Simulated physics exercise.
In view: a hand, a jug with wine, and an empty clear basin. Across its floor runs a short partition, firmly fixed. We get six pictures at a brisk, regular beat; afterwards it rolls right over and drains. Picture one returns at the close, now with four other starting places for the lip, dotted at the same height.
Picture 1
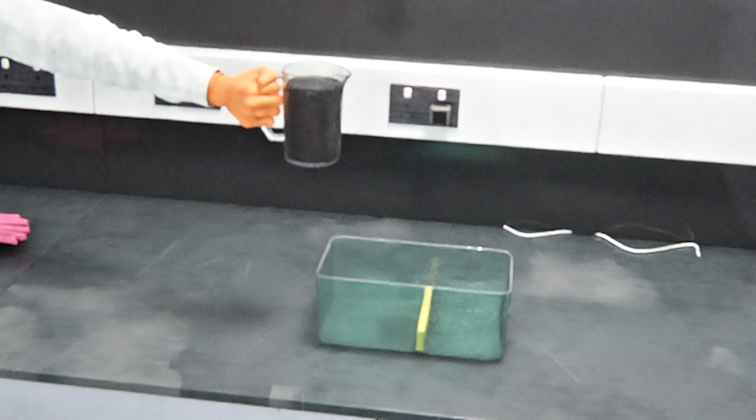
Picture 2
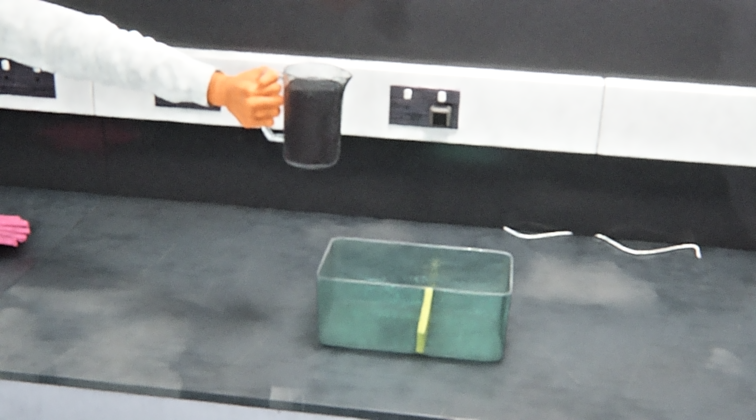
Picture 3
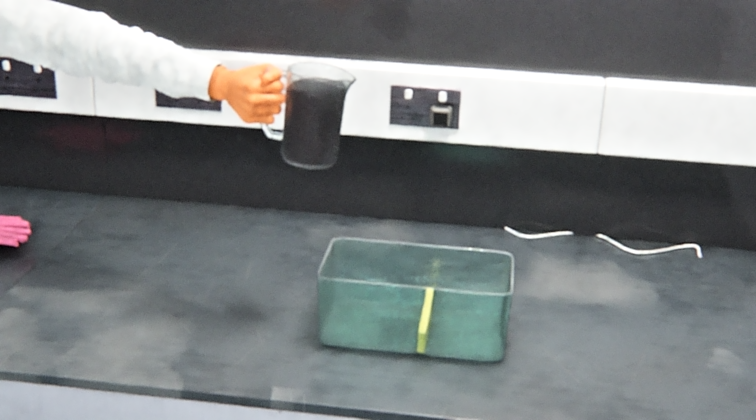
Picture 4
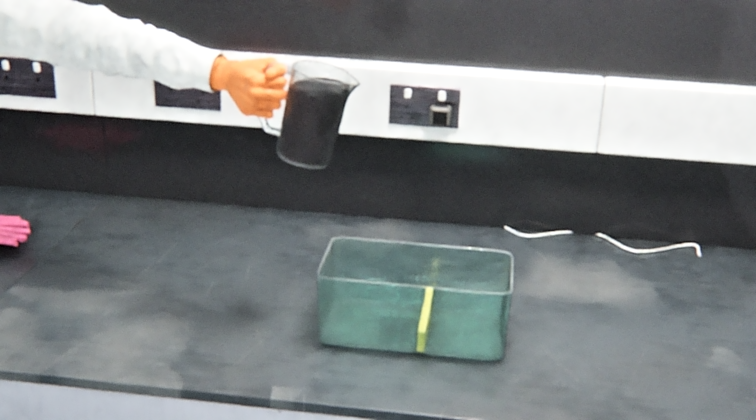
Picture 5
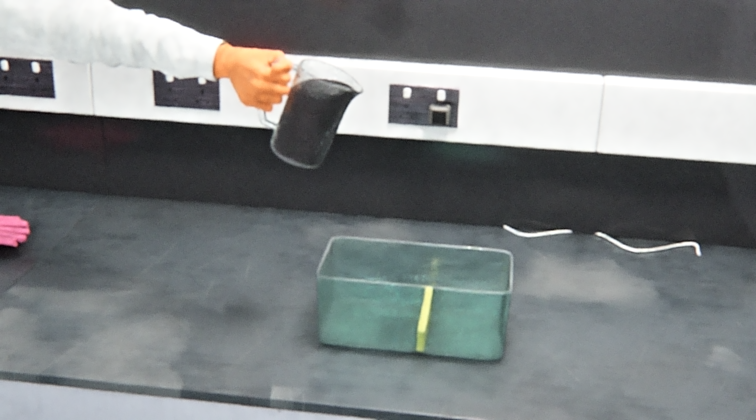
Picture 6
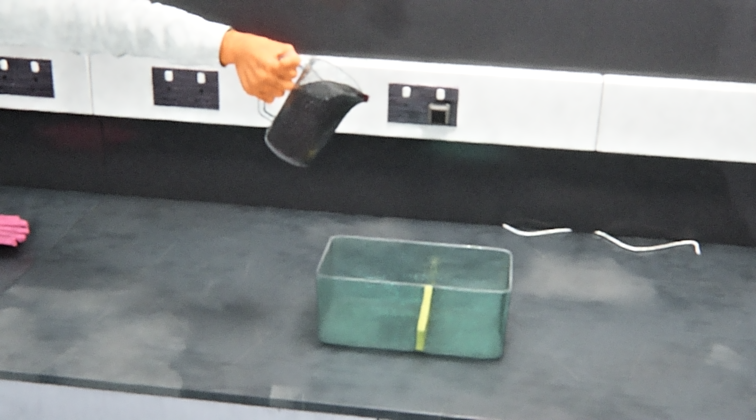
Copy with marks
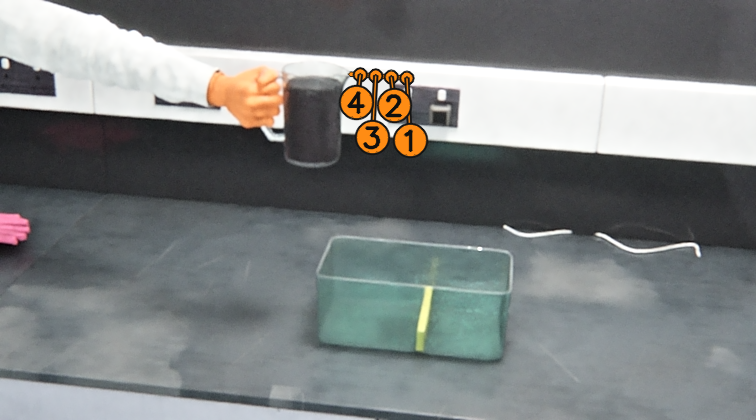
A hand holds a jug of dark liquid above a clear basin and gradually tilts it right.
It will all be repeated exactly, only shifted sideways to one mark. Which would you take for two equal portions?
Best: 4.
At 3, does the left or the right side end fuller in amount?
The right one.
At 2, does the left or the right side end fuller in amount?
The right one.
In orange, 1 at (406, 78); 2 at (391, 77); 3 at (375, 75); 4 at (360, 74).
Choosing 1, about 18 % ends left of the wall and 77 % right of it; 5 % is lost outside.
Choosing 2, about 11 % ends left of the wall and 87 % right of it.
Choosing 3, about 21 % ends left of the wall and 76 % right of it; 3 % is lost outside.
Choosing 4, about 39 % ends left of the wall and 58 % right of it; 3 % is lost outside.
